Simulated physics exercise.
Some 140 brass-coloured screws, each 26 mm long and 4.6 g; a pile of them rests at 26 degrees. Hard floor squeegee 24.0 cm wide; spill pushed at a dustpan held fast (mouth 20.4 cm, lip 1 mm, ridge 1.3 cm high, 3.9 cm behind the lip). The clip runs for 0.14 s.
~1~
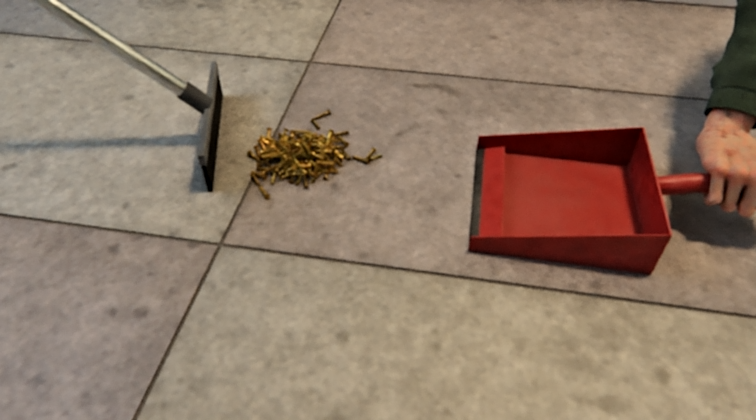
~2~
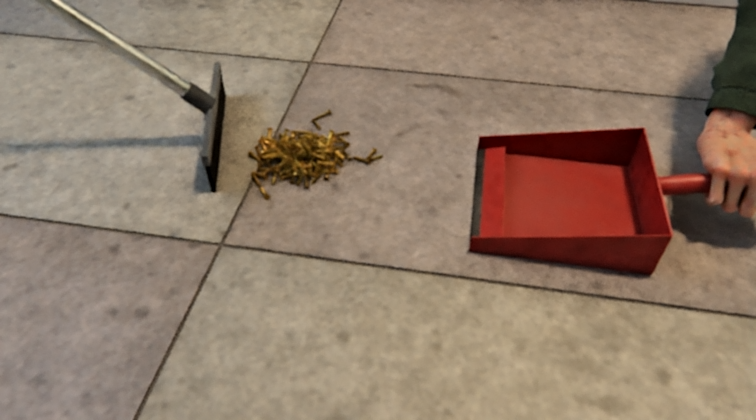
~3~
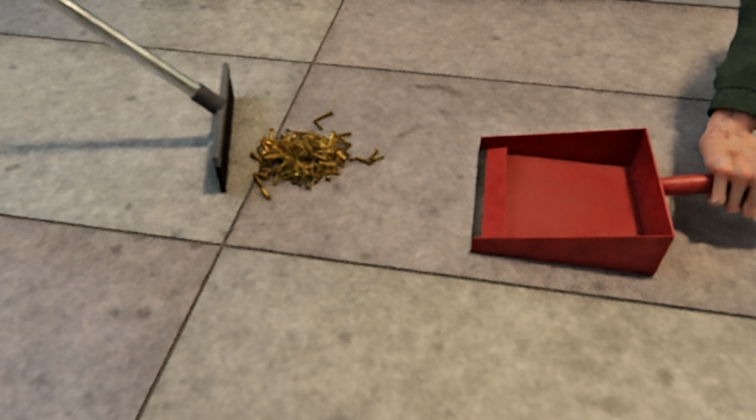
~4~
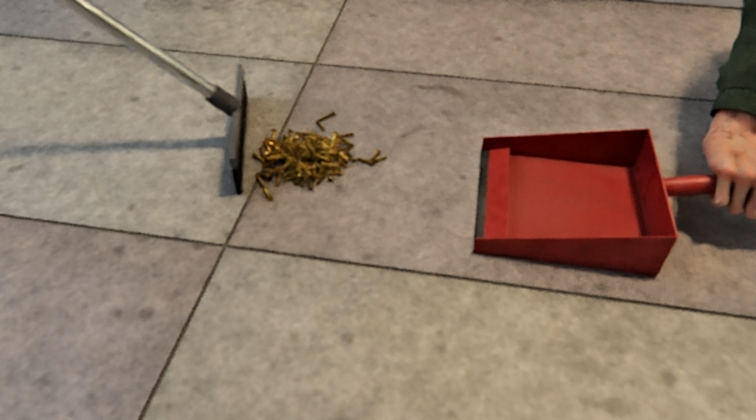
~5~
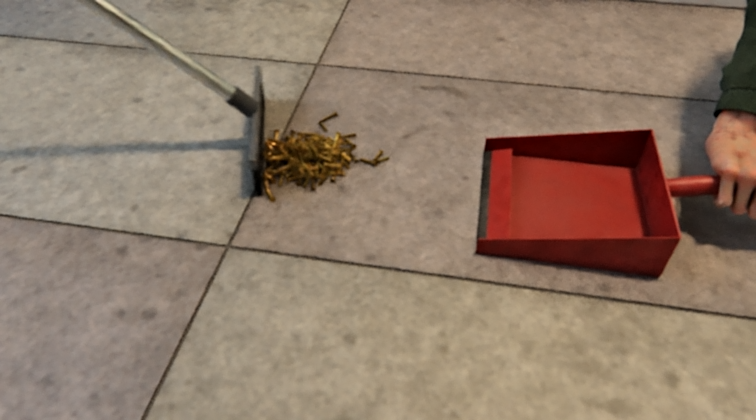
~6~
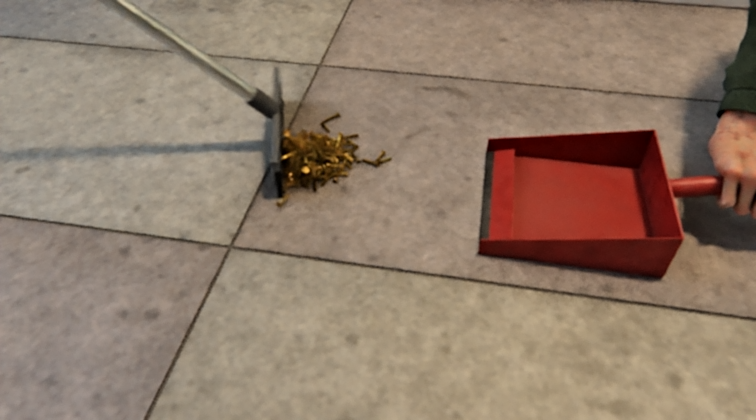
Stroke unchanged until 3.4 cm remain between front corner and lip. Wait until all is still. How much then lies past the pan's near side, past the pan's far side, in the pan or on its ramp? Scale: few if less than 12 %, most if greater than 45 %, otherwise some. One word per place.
Near side - few; far side - some; pan - some.
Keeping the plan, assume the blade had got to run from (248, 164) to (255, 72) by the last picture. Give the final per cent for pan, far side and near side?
Pan: 5, far side: 35, near side: 0.
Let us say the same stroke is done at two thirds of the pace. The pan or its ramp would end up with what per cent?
Some 10 %.
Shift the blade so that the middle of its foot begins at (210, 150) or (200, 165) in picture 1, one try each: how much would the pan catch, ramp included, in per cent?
About 25 and 25 per cent.
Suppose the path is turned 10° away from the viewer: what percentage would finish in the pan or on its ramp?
Then about 15 per cent.
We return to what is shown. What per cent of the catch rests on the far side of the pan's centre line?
Close to 90 %.
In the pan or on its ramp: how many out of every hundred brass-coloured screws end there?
Roughly 35 percent.
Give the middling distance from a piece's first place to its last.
Around 26 centimetres.
Then, 0.14 s after the last picture, middle of the blade 18 cm from the lip; 0 % over the lip, far side 15 %, near side 0 %.
Then, 0.24 s after the last picture, middle of the blade 10 cm from the lip; 0 % over the lip, far side 25 %, near side 0 %.
Then, 0.47 s after the last picture, middle of the blade 7 cm from the lip; 35 % over the lip, far side 25 %, near side 0 %.
In the end, near side 0 %, far side 25 %, pan 35 %, in front of the lip or behind the blade 40 %.
